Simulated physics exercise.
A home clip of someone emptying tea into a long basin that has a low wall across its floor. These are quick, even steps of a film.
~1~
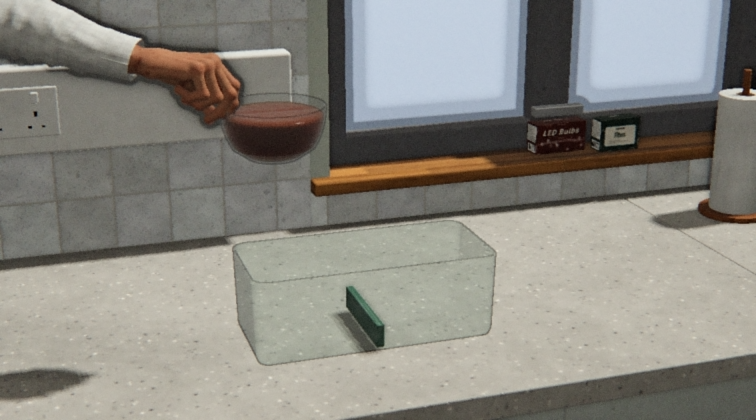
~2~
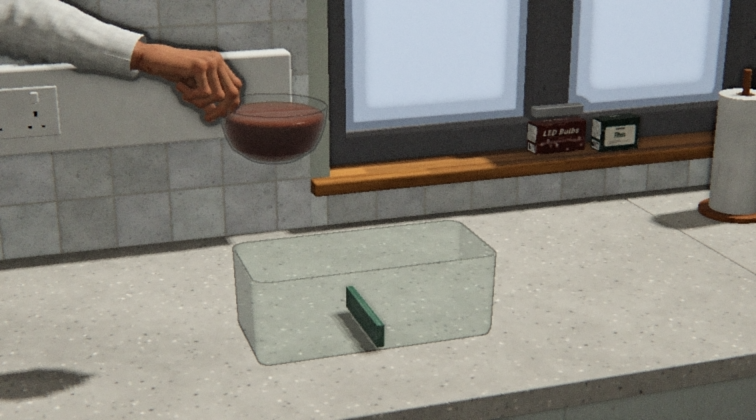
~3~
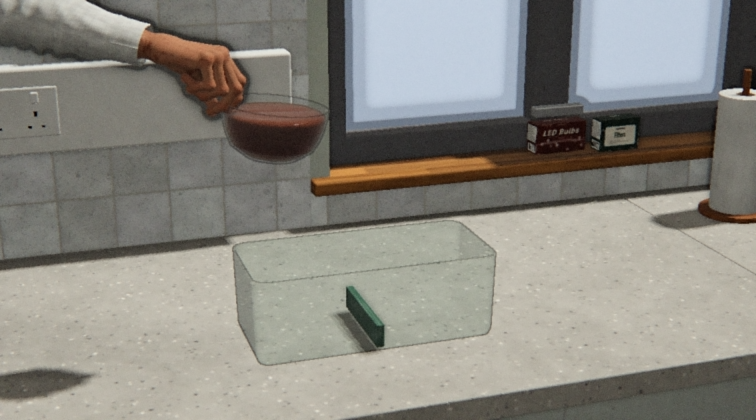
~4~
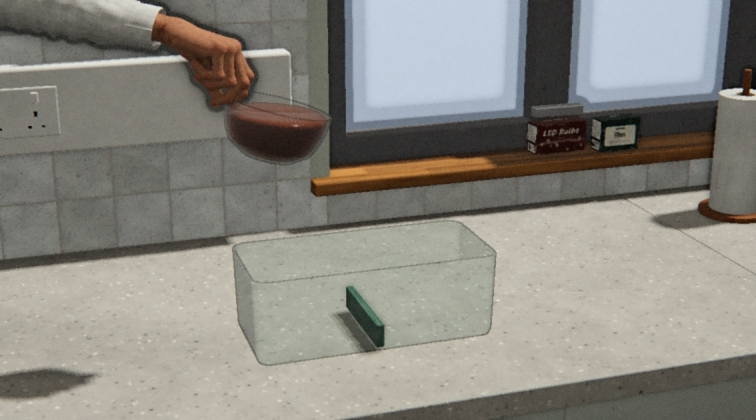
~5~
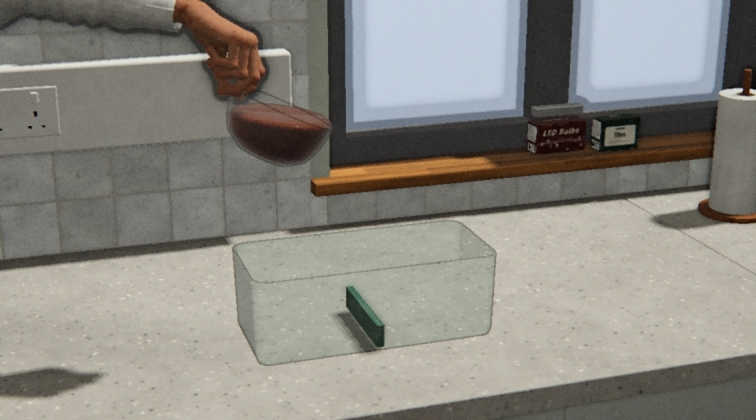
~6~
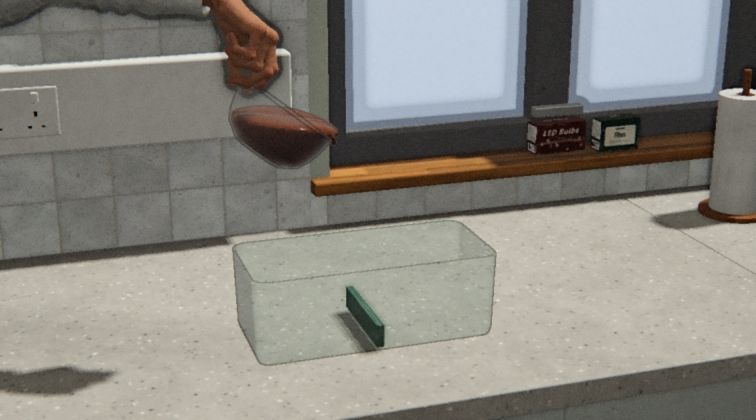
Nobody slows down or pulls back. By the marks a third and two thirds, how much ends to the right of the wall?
In the end from a third to two thirds is right of the wall.
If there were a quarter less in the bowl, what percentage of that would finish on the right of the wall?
It comes to 45 per cent or so.
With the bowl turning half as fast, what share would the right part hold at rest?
Some 70 per cent.
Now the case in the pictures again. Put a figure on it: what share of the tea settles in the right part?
Roughly 50 in a hundred.
A moment on, the bowl is tipped right over and 8 per cent is still to pour, 4 is left of the wall and 29 right of it.
Next, the bowl is tipped right over and 0 per cent is still to pour, 39 is left of the wall and 56 right of it.
Then the bowl is tipped right over and 0 per cent is still to pour, 43 is left of the wall and 51 right of it.
Later the bowl is tipped right over and 0 per cent is still to pour, 45 is left of the wall and 51 right of it.
Finally, 45 per cent lies left of the wall, 51 right of it and 3 outside.
